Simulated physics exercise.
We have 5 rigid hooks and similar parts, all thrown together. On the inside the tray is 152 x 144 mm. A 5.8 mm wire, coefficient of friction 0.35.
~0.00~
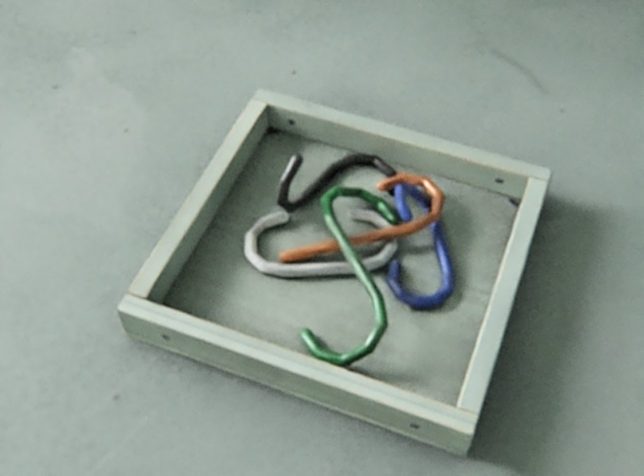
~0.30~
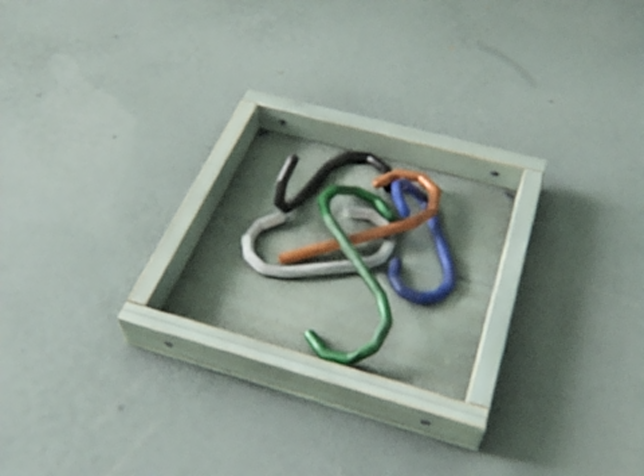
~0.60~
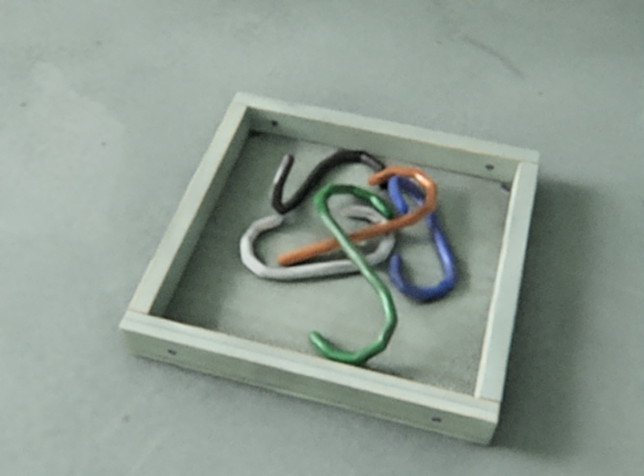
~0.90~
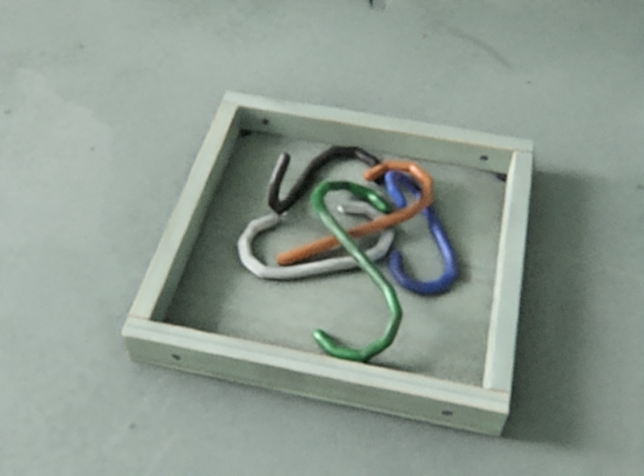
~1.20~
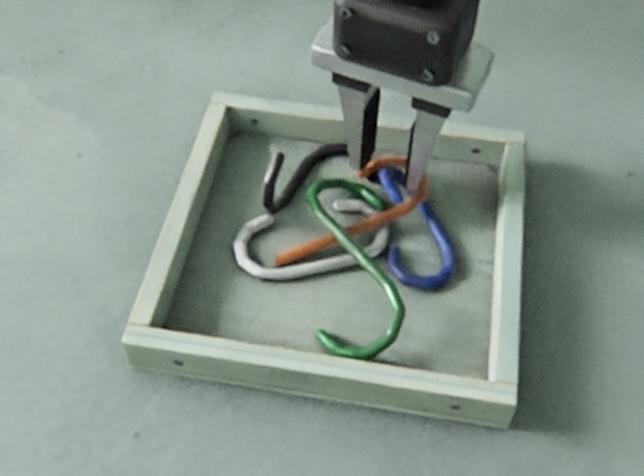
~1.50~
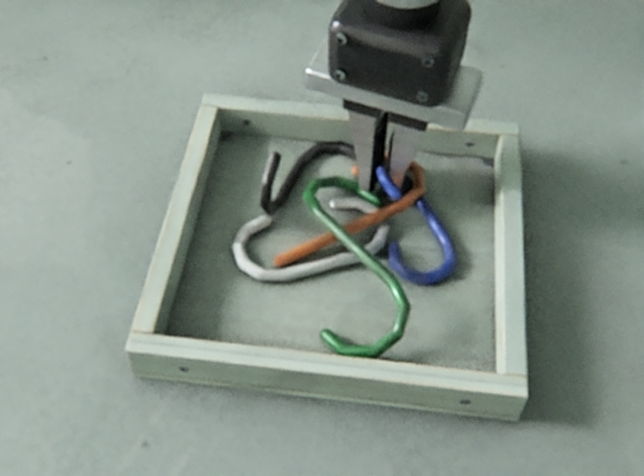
A gripper comes down into the tray of tangled hooks and closes on the blue one.
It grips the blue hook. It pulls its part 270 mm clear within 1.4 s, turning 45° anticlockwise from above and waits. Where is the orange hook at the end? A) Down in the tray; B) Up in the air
(B) Up in the air.
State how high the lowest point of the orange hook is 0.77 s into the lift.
About 80 mm up.
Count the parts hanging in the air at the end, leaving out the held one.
1 in all.
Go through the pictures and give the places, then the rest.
In the first frame, fingers out of view, 223 mm above the grip; orange hook from (382, 186) to (285, 257), passing over white hook, over blue hook, over black hook; blue hook from (407, 216) to (396, 267), passing under orange hook, over green hook.
In the second frame, fingers out of view, 223 mm above the grip; white hook from (279, 218) to (350, 212), passing under orange hook, under black hook, under green hook; black hook from (293, 159) to (388, 188), passing over white hook, under orange hook.
In the third frame, fingers out of view, 208 mm above the grip; blue hook from (404, 209) to (396, 261), passing under orange hook, over green hook; green hook from (389, 215) to (315, 337), passing over white hook, under blue hook, over orange hook.
In the fourth frame, fingers out of view, 111 mm above the grip; orange hook from (369, 176) to (283, 259), passing over white hook, over blue hook, over black hook.
In the fifth frame, fingers (391, 152) 14 mm above the grip.
In the sixth frame, fingers (385, 169) closed on the blue hook; orange hook from (357, 170) to (280, 261); blue hook from (396, 194) to (394, 248).
After 1.92 s, lowest point more than 20 mm over the tray floor, blue hook 59 mm.
After 2.27 s, lowest point more than 20 mm over the tray floor, blue hook 159 mm, orange hook 80 mm.
After 2.90 s, lowest point more than 20 mm over the tray floor, blue hook 273 mm, orange hook 191 mm.
End, hanging blue hook 273 mm, orange hook 191 mm; the other 3 are down.
